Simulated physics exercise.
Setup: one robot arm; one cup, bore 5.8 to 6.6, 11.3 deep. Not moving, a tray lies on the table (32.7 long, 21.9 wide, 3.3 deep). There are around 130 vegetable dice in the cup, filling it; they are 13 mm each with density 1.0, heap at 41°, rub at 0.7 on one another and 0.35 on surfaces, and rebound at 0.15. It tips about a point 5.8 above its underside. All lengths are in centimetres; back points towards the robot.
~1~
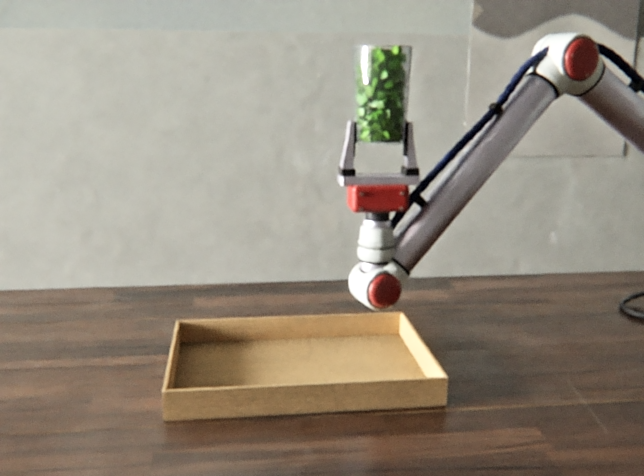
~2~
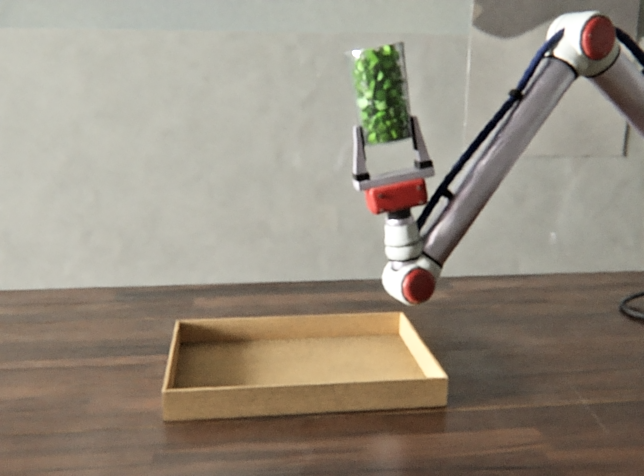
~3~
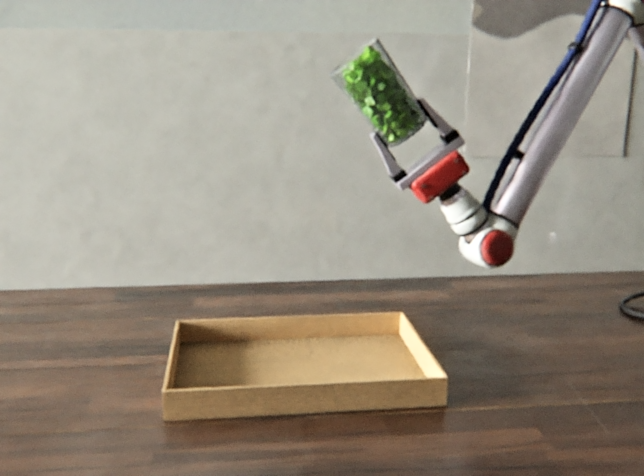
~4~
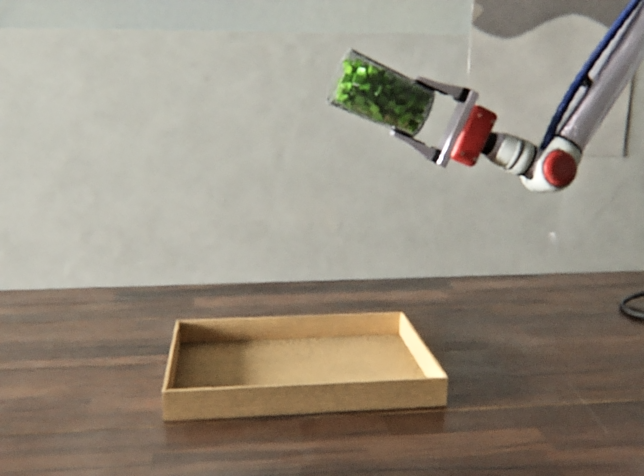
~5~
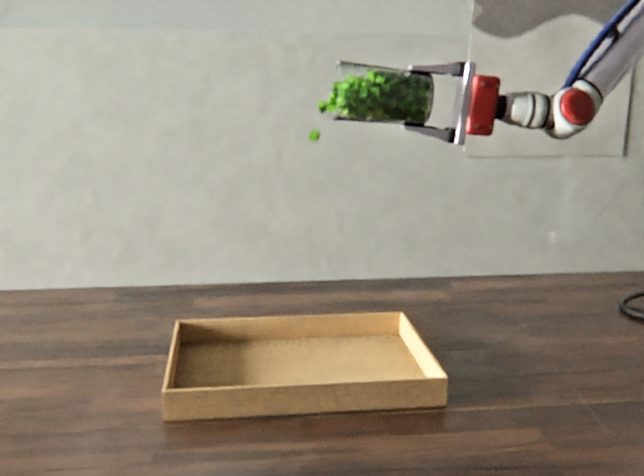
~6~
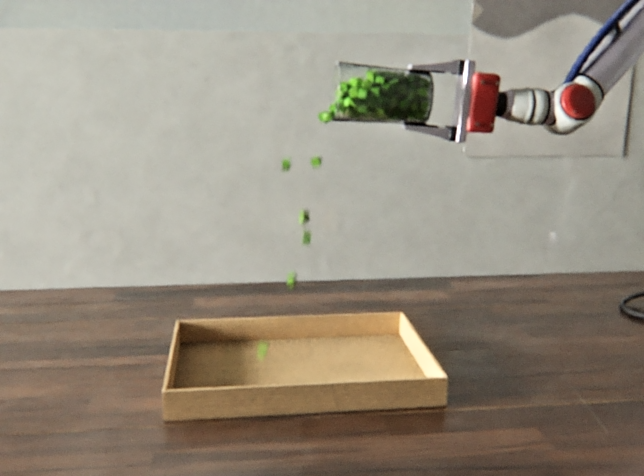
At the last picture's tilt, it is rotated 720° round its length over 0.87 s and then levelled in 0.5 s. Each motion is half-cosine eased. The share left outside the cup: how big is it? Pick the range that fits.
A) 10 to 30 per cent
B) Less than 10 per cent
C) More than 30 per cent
Option A: 10 to 30 per cent.
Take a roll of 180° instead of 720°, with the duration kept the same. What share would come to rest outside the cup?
Around 15 %.
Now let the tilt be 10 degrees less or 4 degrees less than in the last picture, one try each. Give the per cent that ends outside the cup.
About 5 and 10 per cent.
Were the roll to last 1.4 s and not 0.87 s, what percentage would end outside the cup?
That would give near 30 in a hundred.
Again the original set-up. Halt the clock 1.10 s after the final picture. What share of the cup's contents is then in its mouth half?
Roughly 45 per cent.
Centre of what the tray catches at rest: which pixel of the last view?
At about (261, 374).
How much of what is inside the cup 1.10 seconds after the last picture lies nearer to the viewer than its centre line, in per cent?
That comes to around 60 per cent.
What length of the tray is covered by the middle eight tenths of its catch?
10 cm, roughly.
Then, 0.55 s on, tipped 86°, highest piece 39 above the table; 116 in the cup, 10 in the tray, 6 in flight or on a rim.
Then, 1.10 s on, tipped 49°, highest piece 39 above the table; 107 in the cup, 24 in the tray, 1 on the table or floor.
Then, 1.57 s on, upright, highest piece 42 above the table; 107 in the cup, 24 in the tray, 1 on the table or floor.
Then, 2.27 s on, upright, highest piece 42 above the table; 107 in the cup, 24 in the tray, 1 on the table or floor.
In the end, 107 in the cup, 24 in the tray, 1 on the table or floor. That is 19 % outside the cup.
